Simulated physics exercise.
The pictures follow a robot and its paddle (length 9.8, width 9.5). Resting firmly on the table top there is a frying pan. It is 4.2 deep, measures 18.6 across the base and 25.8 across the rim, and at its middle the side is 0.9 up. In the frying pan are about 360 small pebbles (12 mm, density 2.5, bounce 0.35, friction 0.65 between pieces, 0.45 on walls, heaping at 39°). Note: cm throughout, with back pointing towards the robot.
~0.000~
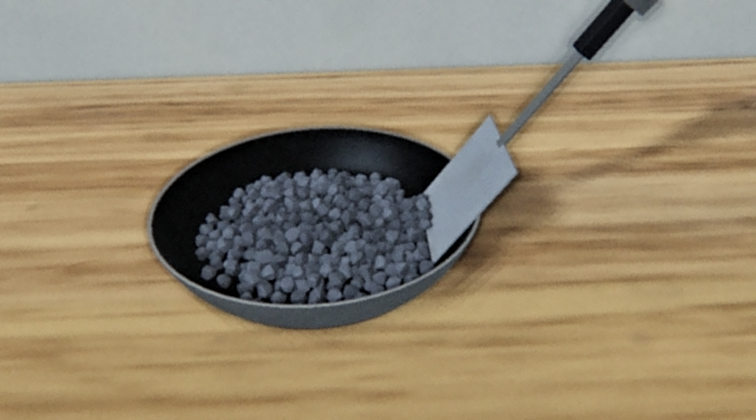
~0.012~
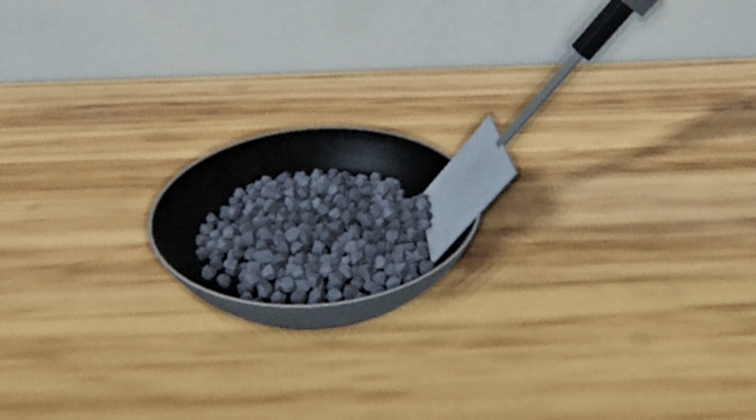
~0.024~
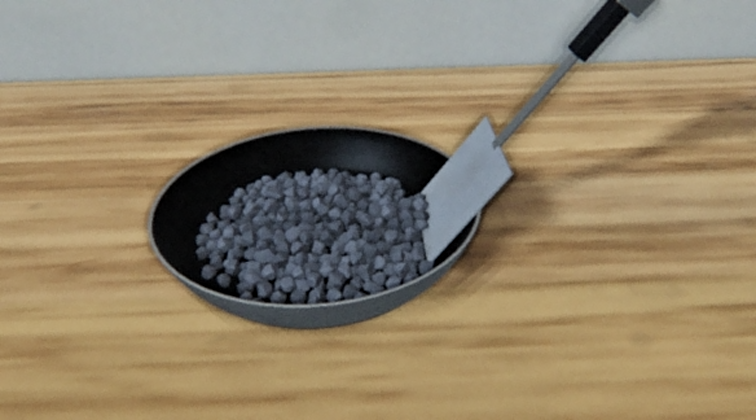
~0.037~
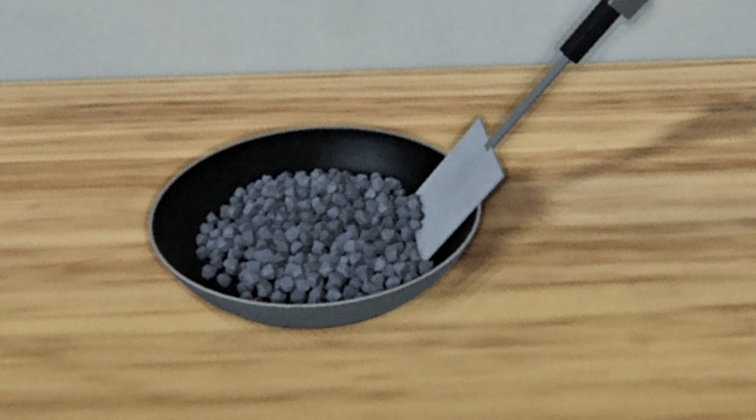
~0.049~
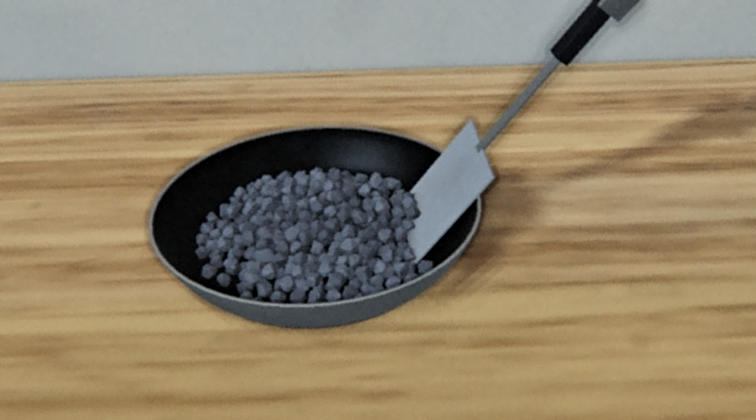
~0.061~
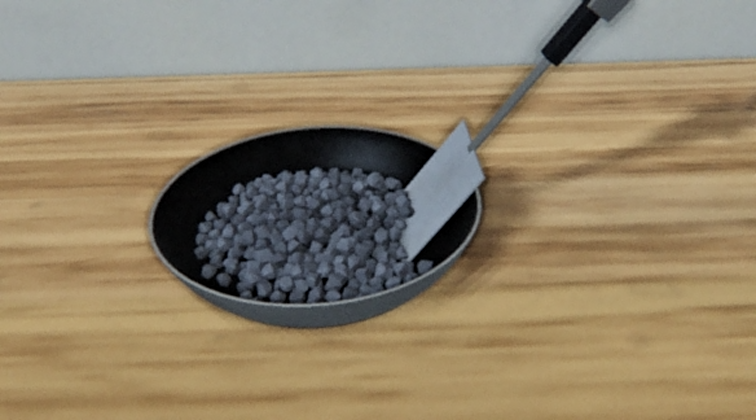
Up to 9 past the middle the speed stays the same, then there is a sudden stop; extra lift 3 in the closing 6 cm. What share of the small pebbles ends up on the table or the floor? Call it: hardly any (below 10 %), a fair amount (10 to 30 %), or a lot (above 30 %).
A fair amount.
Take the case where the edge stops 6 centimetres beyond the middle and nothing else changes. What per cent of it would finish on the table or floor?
In that case about 0 percent ends on the table or floor.
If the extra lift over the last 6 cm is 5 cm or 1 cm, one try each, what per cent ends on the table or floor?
I'd say close to 20 percent for the first and close to 20 percent for the second.
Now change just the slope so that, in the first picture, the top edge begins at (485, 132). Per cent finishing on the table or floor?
Spill: Approx. 25 per cent.
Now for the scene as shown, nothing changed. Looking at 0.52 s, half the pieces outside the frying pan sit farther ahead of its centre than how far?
16 cm.
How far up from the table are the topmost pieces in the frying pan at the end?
About 6.0 cm above the table.
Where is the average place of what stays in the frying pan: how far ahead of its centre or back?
It sits some 5.0 centimetres ahead of centre.
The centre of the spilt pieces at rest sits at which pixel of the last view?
Near pixel (108, 240).
After 0.16 s, sloping 54°, highest piece 4 above the table; 358 in the frying pan.
After 0.26 s, sloping 54°, highest piece 6 above the table; 358 in the frying pan.
After 0.52 s, sloping 54°, highest piece 6 above the table; 293 in the frying pan, 61 on the table or floor, 4 on the blade or in flight.
After 1.57 s, sloping 54°, highest piece 5 above the table; 293 in the frying pan, 65 on the table or floor.
In the end, 293 in the frying pan, 65 on the table or floor. That is 18 % on the table or floor.
